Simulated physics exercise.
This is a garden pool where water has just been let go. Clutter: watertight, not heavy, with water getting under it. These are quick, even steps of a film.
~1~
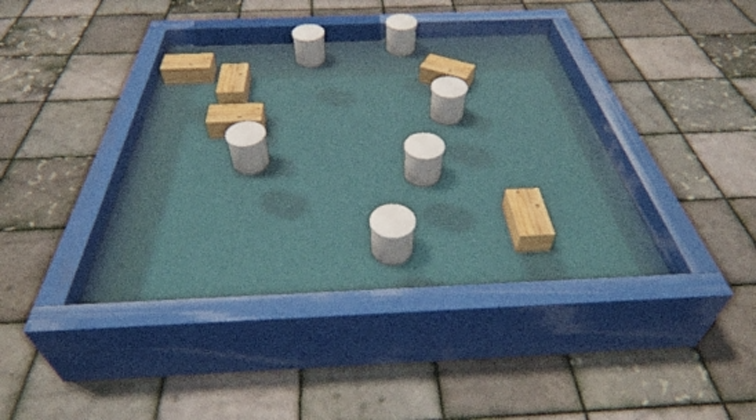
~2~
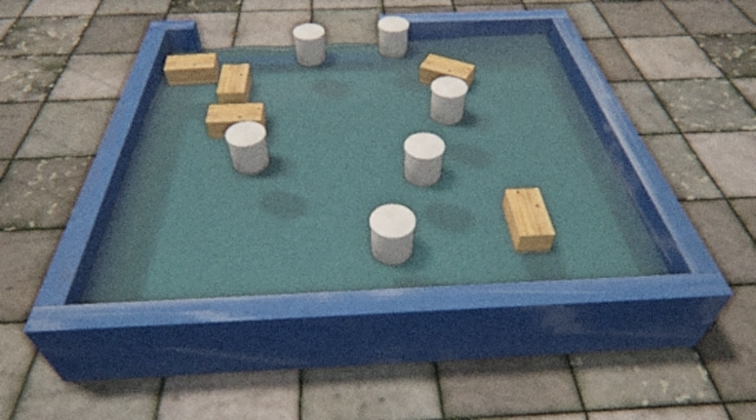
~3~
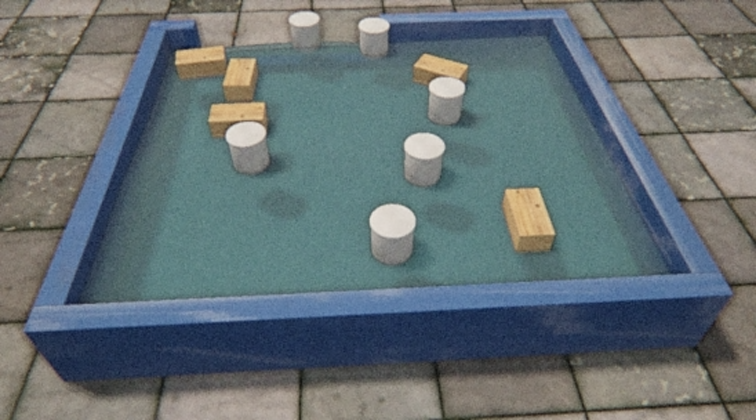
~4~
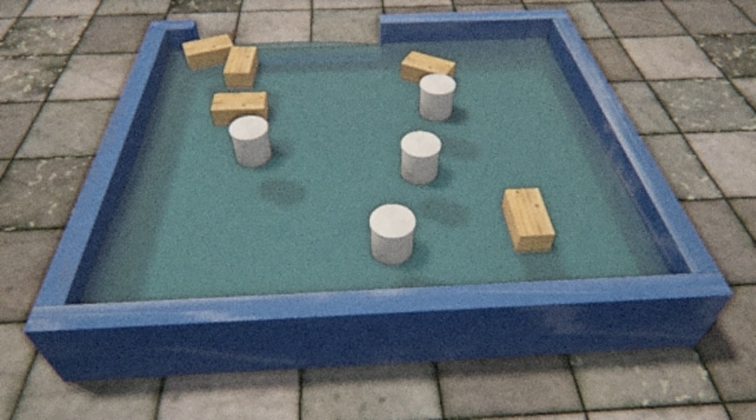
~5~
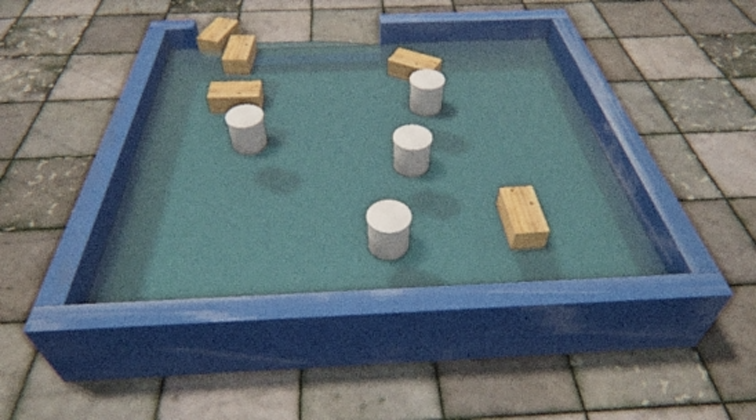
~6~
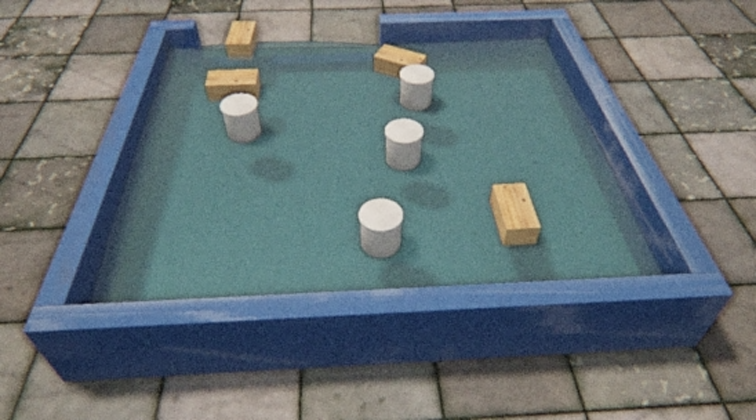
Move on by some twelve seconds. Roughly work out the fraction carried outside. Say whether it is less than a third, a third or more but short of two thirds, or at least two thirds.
The outcome is high, two thirds or over.
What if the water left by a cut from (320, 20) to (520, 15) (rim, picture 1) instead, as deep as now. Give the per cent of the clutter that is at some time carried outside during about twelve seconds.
Around 70 in a hundred.
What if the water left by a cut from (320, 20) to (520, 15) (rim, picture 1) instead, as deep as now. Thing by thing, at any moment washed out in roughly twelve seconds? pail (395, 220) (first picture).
Remains.
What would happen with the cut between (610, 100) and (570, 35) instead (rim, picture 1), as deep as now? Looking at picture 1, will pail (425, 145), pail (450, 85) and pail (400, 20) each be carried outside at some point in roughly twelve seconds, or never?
The three read escape, escape and escape, in that order.
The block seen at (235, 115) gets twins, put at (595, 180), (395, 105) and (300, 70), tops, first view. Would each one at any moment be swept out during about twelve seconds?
In order: Never leaves, leaves the room, leaves the room.
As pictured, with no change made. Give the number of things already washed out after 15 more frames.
By my count it is 8.
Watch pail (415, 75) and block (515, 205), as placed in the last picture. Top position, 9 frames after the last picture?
Roughly at (352, 41) and (492, 197).
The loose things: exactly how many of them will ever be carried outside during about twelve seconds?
My tally gives 8.
A moment on, 4 of 11 are out; 7 afloat.
Next, 6 of 11 are out; 5 afloat.
Later, 8 of 11 are out; 3 afloat.
In the end, 8 of 11 are out; 3 afloat.
